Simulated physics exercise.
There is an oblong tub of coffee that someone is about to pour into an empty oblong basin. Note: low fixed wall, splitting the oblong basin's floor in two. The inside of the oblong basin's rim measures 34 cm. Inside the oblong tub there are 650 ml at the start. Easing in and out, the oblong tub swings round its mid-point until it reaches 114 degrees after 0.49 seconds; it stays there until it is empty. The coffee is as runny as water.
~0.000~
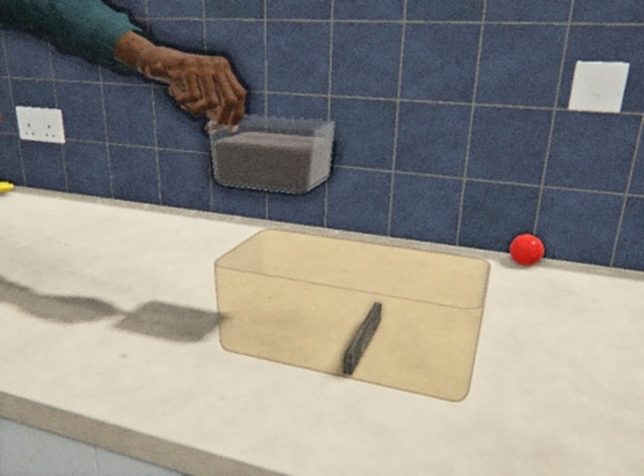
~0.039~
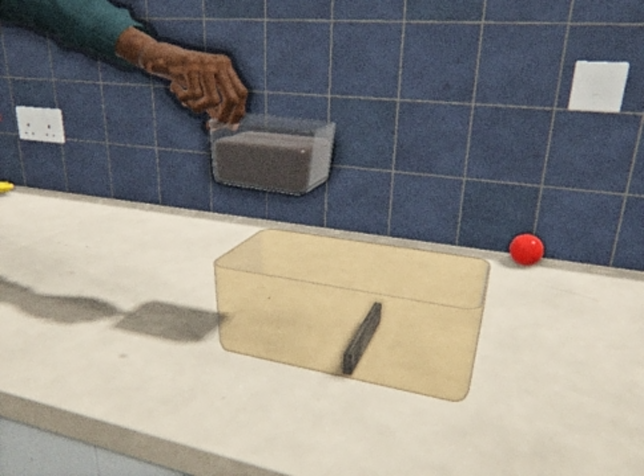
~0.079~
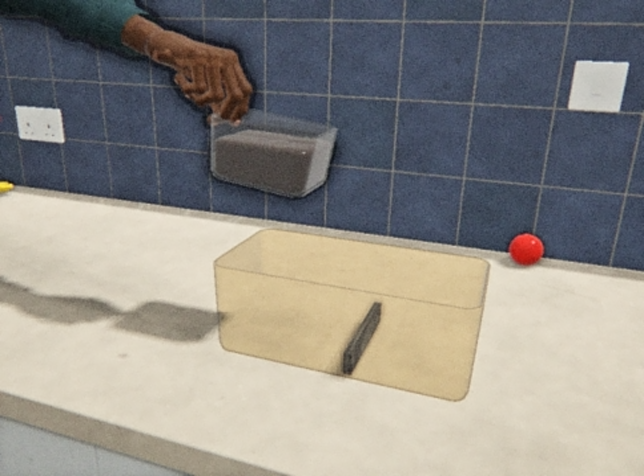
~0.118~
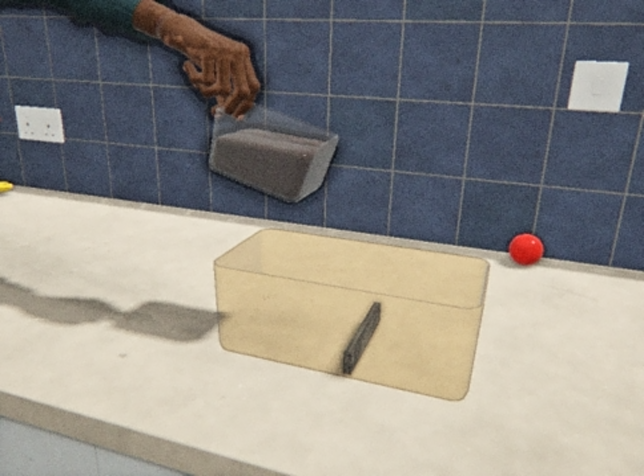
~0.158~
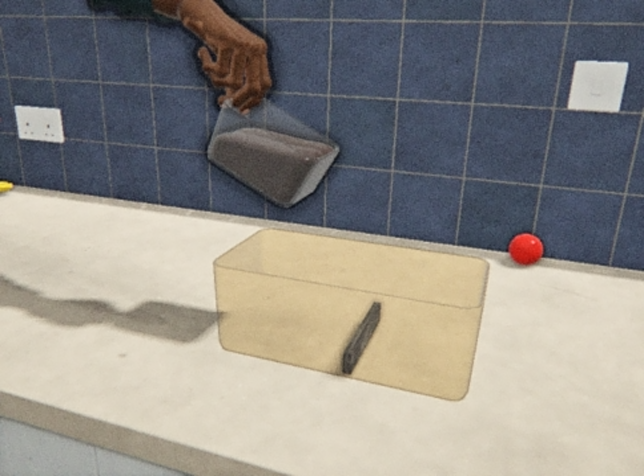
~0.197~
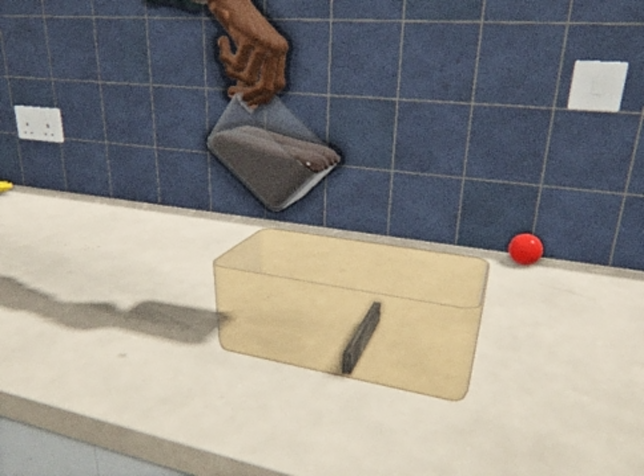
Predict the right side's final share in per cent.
The right side finishes with roughly 28 per cent.
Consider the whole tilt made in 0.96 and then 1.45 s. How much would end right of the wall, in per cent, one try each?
50 and 55 %.
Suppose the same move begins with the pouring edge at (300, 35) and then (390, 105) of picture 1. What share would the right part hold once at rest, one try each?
About 20 %, then about 70 %.
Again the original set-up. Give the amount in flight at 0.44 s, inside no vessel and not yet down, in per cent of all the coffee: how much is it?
40 %.
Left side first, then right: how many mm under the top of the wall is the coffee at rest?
Some 16 mm on the left and 22 mm on the right.
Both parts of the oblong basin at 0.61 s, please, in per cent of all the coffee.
I'd put the left at some 74 and the right at some 20.
By 0.44 s the tilt is 110° and 14 per cent is still to pour, 39 is left of the wall and 8 right of it.
By 0.61 s the tilt is 114° and 1 per cent is still to pour, 74 is left of the wall and 21 right of it.
By 0.79 s the tilt is 114° and 0 per cent is still to pour, 68 is left of the wall and 27 right of it.
By 0.99 s the tilt is 114° and 0 per cent is still to pour, 69 is left of the wall and 28 right of it.
At rest 69 per cent lies left of the wall, 28 right of it and 4 outside.
